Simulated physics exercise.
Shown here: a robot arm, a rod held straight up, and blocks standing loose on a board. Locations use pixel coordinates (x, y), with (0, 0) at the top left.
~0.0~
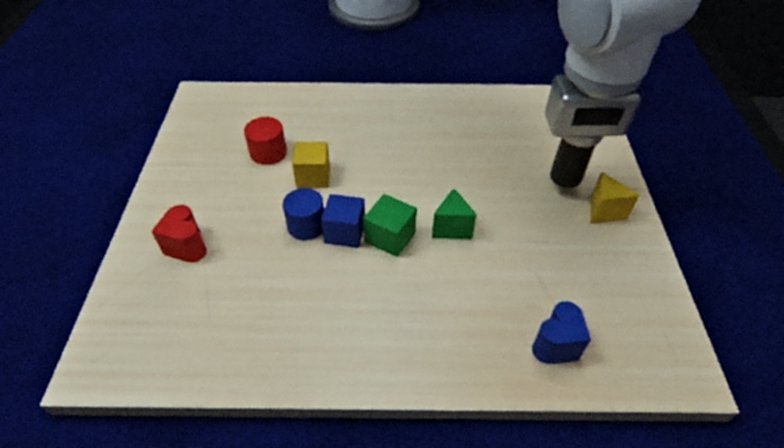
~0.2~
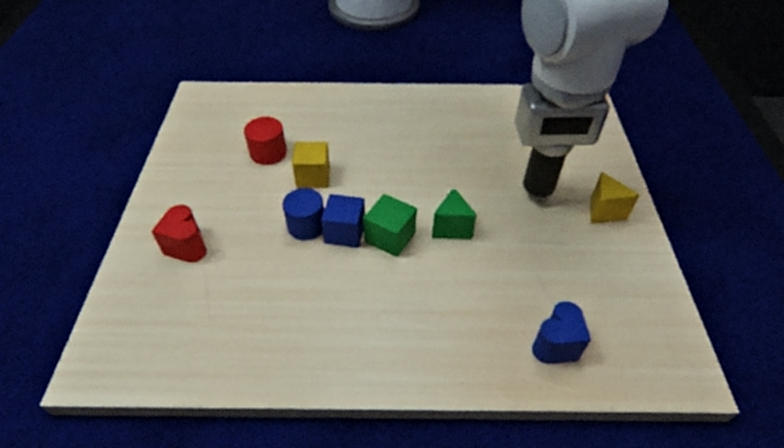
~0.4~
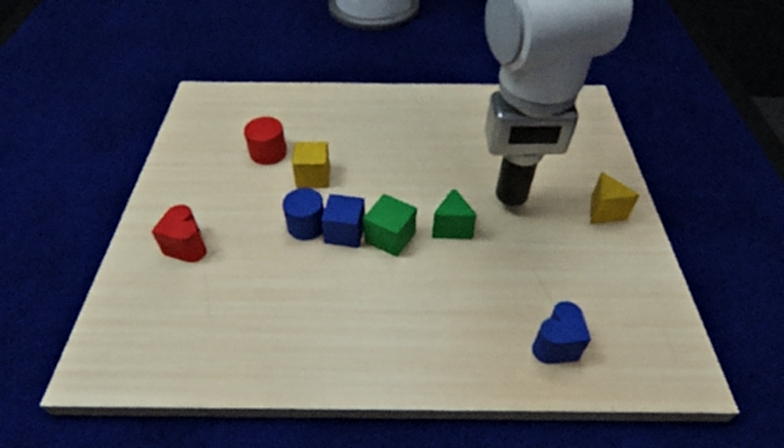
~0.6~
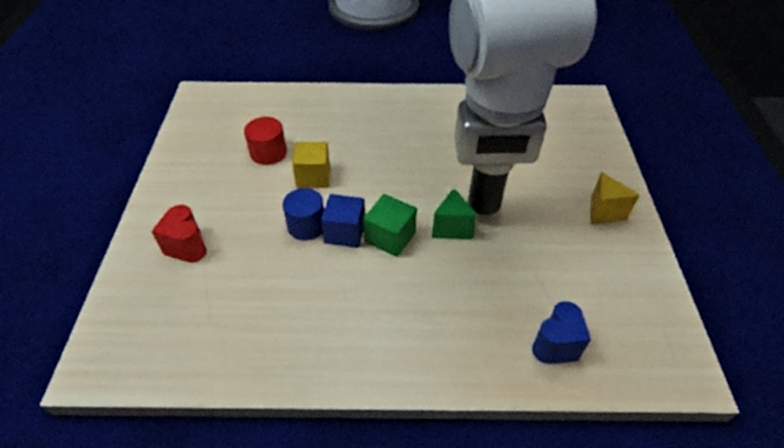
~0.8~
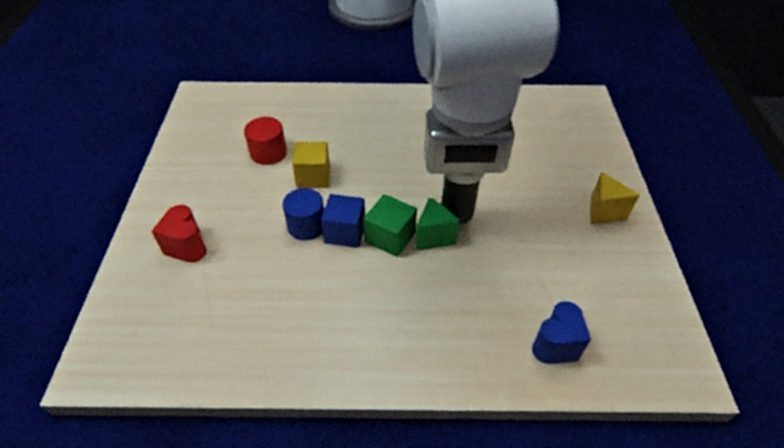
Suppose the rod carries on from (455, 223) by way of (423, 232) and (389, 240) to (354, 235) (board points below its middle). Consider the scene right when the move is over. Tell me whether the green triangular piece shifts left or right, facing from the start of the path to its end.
The left.
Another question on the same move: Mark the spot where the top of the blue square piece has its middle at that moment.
The answer is (273, 217).
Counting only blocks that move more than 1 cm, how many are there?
3 or more blocks.
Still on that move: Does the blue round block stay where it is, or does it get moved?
That block moves.
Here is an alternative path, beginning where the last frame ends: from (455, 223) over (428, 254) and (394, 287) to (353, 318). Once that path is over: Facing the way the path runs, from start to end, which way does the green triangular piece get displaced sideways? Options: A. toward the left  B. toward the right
My answer is option B.
The first path, step by step. One third of the way, rod at (422, 221); blue square piece at (340, 209); green square piece at (379, 213); green triangular piece at (408, 232).
Two thirds of the way, rod at (387, 229); blue round block at (274, 200); blue square piece at (308, 214); green square piece at (348, 214), turned 20° anticlockwise; green triangular piece at (392, 241), turned 50° anticlockwise.
At the end, rod at (353, 223); blue round block at (239, 198); blue square piece at (273, 217); green square piece at (313, 212), turned 30° anticlockwise; green triangular piece at (392, 241), turned 50° anticlockwise.
